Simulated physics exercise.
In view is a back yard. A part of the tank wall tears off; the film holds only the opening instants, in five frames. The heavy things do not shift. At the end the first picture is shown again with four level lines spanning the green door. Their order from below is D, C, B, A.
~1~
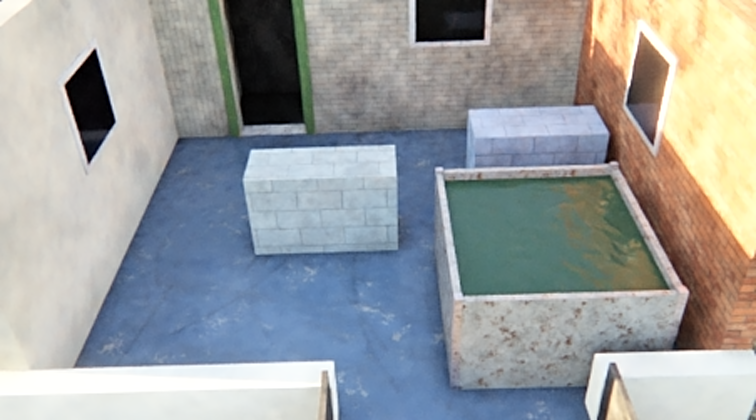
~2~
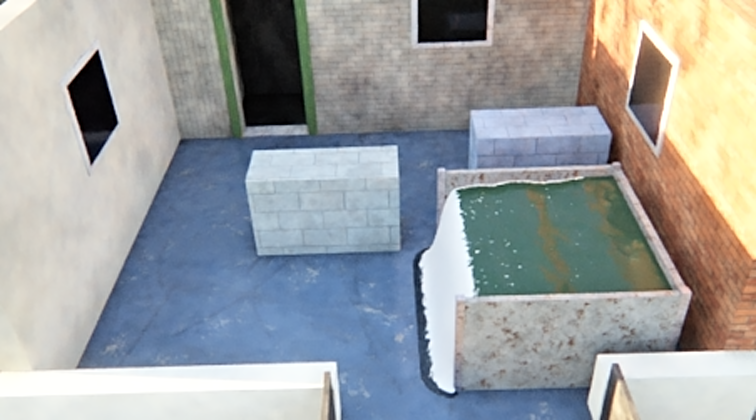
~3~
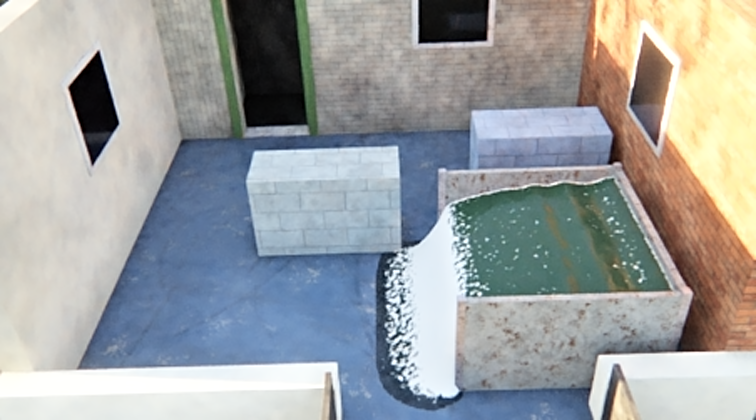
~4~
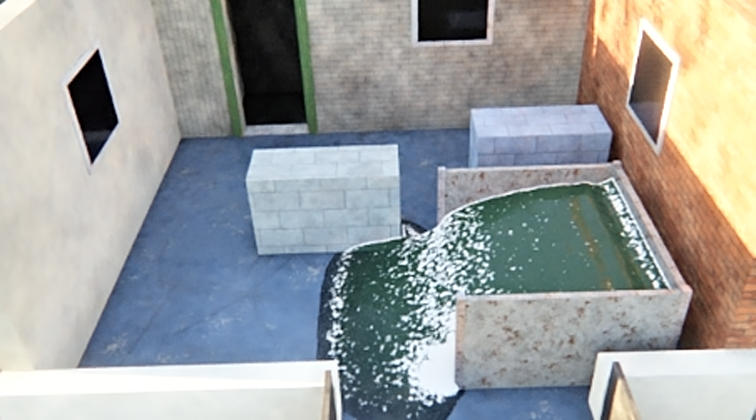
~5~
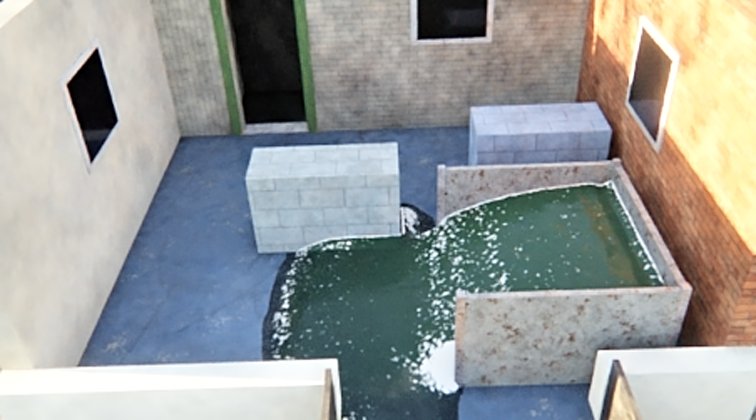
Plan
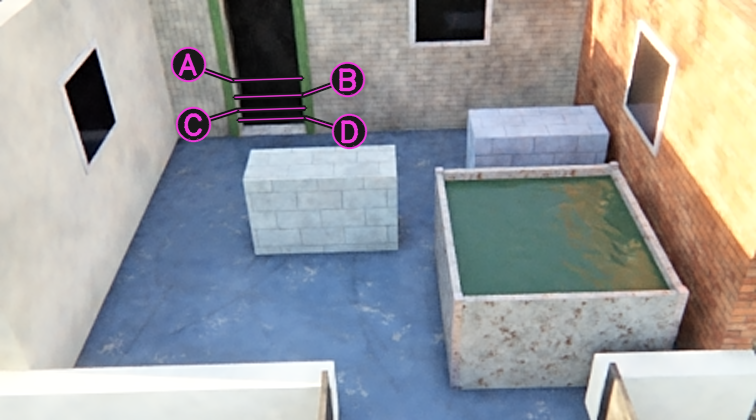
Green water in a stone tank pouring out through its open left side and spreading across the blue yard floor past a pale block wall.
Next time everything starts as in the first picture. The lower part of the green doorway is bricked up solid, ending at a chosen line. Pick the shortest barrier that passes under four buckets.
The answer is mark D.
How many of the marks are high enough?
All of the four.
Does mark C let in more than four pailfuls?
No, not at all.
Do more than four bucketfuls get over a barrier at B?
No, that is safe.
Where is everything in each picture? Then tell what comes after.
The first frame shows water in the tank at rest, its middle at (545, 232); foot of the green doorway at (274, 135); open gate at (464, 353).
The second frame shows front seen at (437, 318), 3 % of the ground wet.
The third frame shows front seen at (395, 253), 6 % of the ground wet.
The fourth frame shows front seen at (411, 228), 12 % of the ground wet.
The fifth frame shows front seen at (297, 253), 18 % of the ground wet.
On the marked copy, A at (266, 79); B at (269, 96); C at (270, 109); D at (272, 119); from the bottom up D, C, B, A.
With A, nothing gets over.
With B, nothing gets over.
With C, nothing gets over.
With D, a bucket or two gets in.
